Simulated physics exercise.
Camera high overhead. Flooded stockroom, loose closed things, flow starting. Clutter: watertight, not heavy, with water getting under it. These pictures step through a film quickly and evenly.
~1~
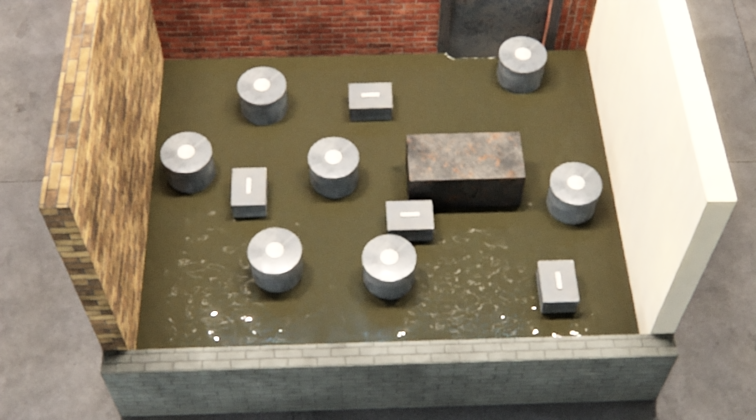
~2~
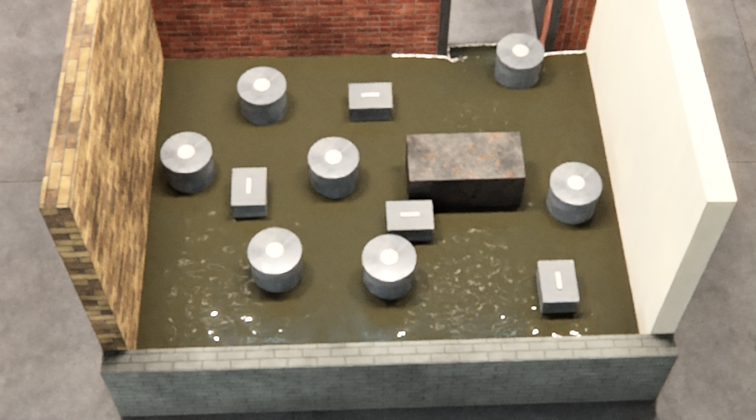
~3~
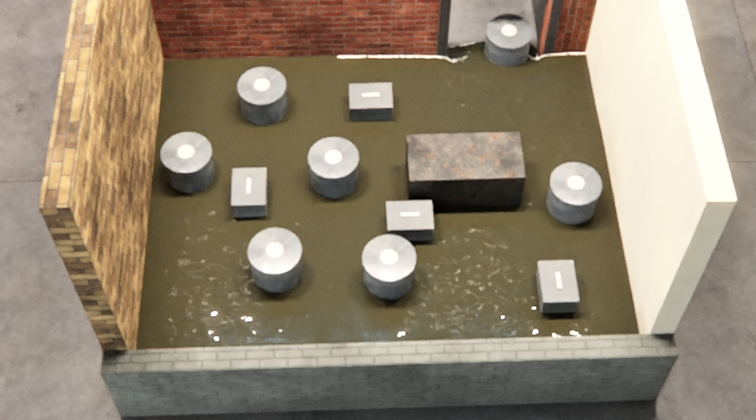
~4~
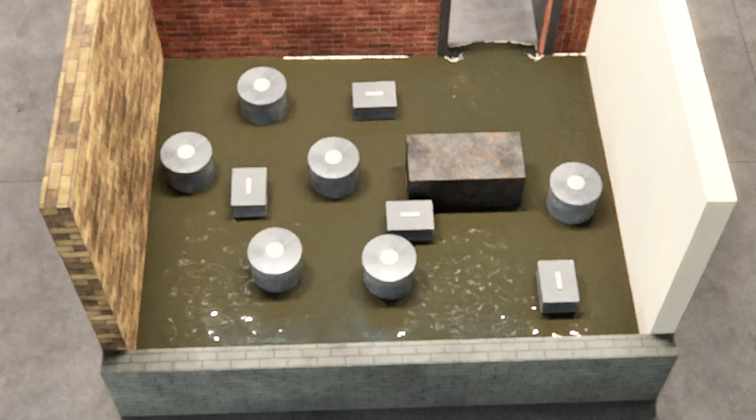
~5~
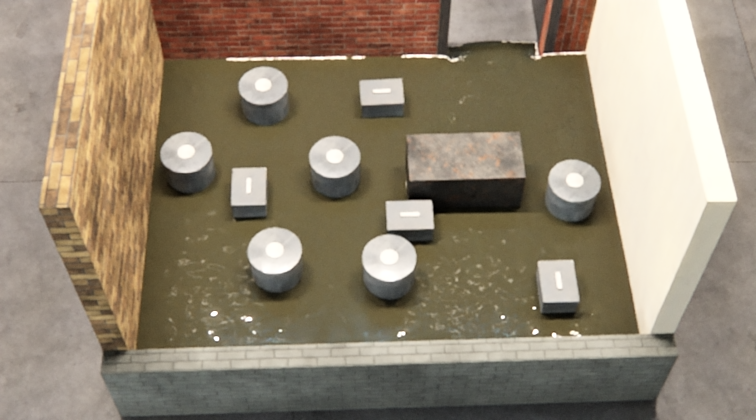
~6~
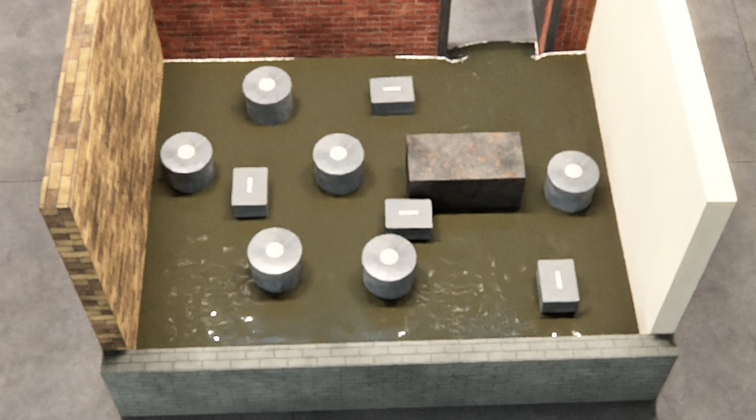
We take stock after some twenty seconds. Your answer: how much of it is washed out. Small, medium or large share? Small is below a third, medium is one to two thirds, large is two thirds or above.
A medium share.
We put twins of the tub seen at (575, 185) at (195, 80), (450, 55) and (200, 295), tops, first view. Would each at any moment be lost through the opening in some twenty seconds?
Summary in sequence: Never leaves, exits at some point, never leaves.
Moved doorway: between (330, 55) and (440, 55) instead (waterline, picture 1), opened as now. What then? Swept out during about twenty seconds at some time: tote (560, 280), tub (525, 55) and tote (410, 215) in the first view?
In turn: Inside, washed out, washed out.
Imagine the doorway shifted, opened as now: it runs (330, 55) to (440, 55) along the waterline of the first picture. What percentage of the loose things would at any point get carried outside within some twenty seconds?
I'd say around 80 percent.
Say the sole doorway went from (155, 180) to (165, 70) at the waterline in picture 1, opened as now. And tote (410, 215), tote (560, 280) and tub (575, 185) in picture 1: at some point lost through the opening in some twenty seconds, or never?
For the three items in order: Escaped, contained, contained.
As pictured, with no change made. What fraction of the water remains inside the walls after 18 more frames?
Near 70 in a hundred.
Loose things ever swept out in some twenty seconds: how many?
The figure is 6.
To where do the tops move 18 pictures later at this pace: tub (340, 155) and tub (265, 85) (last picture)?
Roughly (495, 35) for one and (374, 58) for the other.
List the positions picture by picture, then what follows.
A tote at (370, 96) floats; a tub at (576, 183), afloat; 0 of 11 have shifted, in the first frame.
A tote at (370, 96) floats; a tub at (576, 183), afloat; 1 of 11 have shifted, in the second frame.
A tote at (371, 96) floats; a tub at (576, 183), afloat; 1 of 11 have shifted, in the third frame.
A tote at (374, 94), afloat, close to its start; a tub at (576, 183) floats; 1 of 11 have shifted, in the fourth frame.
A tote at (382, 92) floats, close to its start; a tub at (575, 181), afloat, close to its start; 2 of 11 have shifted, in the fifth frame.
A tote at (392, 90), afloat, close to its start; a tub at (573, 172), afloat, close to its start; 4 of 11 have shifted, in the sixth frame.
A moment on, 1 of 11 are out; 10 afloat.
Next, 3 of 11 are out; 8 afloat.
Later, 5 of 11 are out; 6 afloat.
In the end, 6 of 11 are out; 5 afloat.
